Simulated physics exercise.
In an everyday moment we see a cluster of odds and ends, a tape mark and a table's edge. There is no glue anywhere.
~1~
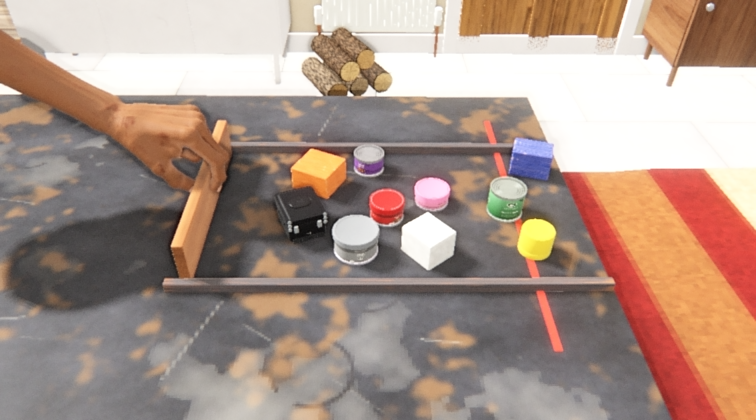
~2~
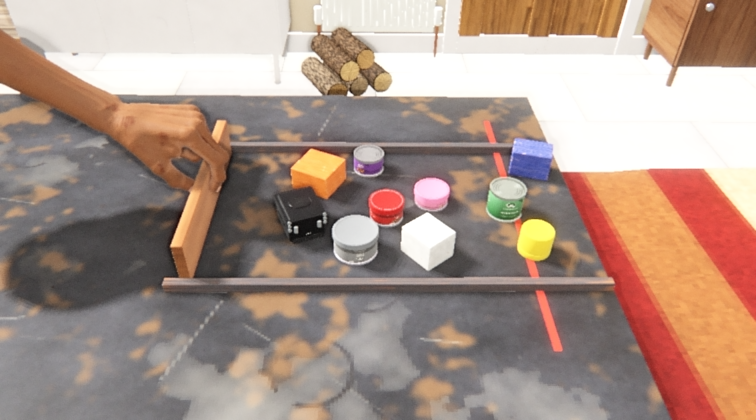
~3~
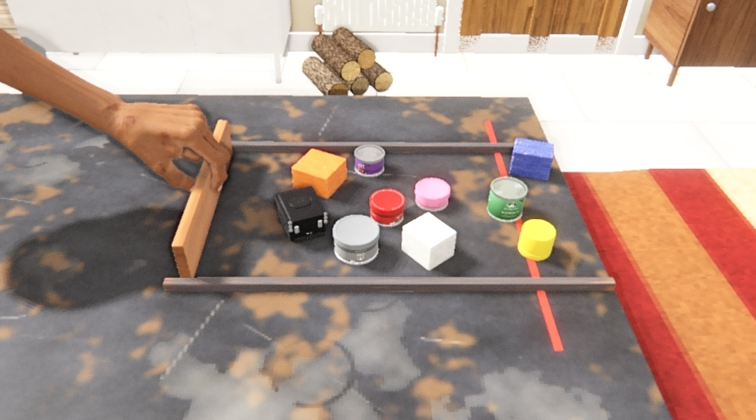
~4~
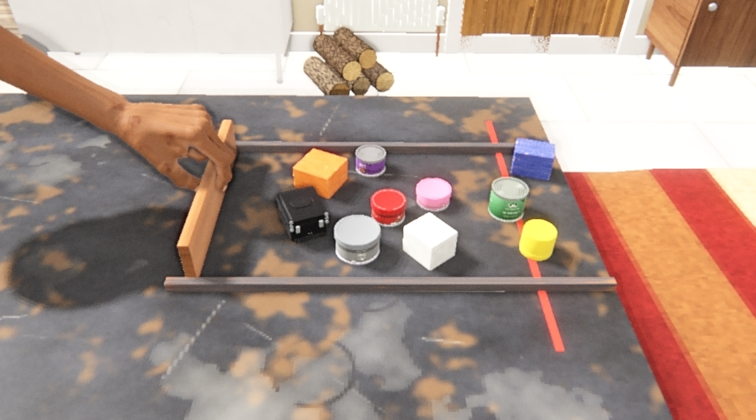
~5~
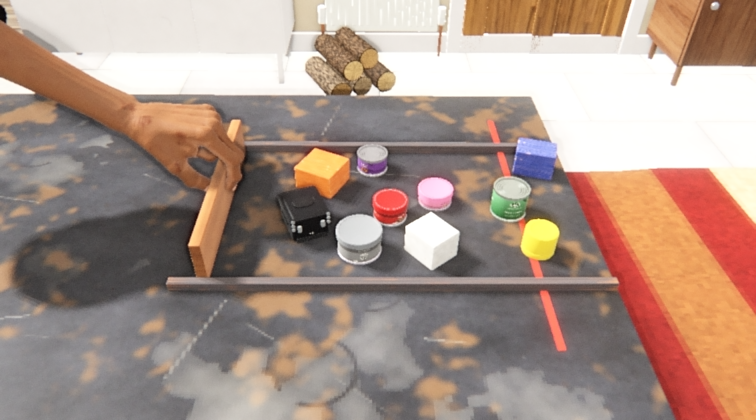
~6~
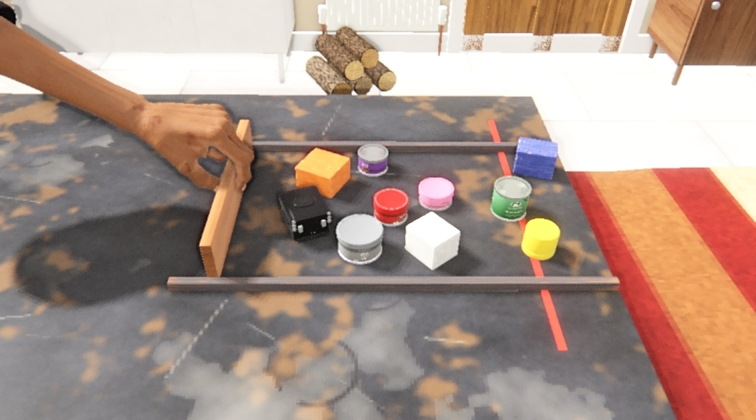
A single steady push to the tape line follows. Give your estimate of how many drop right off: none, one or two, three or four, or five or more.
Drops: A single one or a pair.
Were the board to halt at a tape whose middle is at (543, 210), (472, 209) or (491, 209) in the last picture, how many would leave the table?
Try by try, 5, 0 and 0.
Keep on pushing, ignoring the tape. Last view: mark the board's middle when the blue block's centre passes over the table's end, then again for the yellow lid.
Near (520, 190) in the first case, near (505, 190) in the other.
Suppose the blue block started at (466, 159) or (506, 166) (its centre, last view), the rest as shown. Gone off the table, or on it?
The blue block does not fall; remains up.
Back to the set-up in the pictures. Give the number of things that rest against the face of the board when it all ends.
All in all, 5.
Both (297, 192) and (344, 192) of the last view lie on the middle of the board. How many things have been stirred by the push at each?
In order, the tallies are 2 and 5.
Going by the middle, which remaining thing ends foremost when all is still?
Foremost one: Blue block.
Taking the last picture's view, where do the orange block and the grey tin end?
They come to rest around (531, 171) and (561, 255).
Early on, none off yet; blue block at rest near (536, 159); yellow lid at rest near (541, 239); green pot at rest near (510, 199).
A while later, none off yet; blue block at rest near (536, 159); yellow lid travelled about its own width near (575, 233); green pot travelled about its own width near (542, 194).
Finally, the number that fall off is one or two; lost, yellow lid.
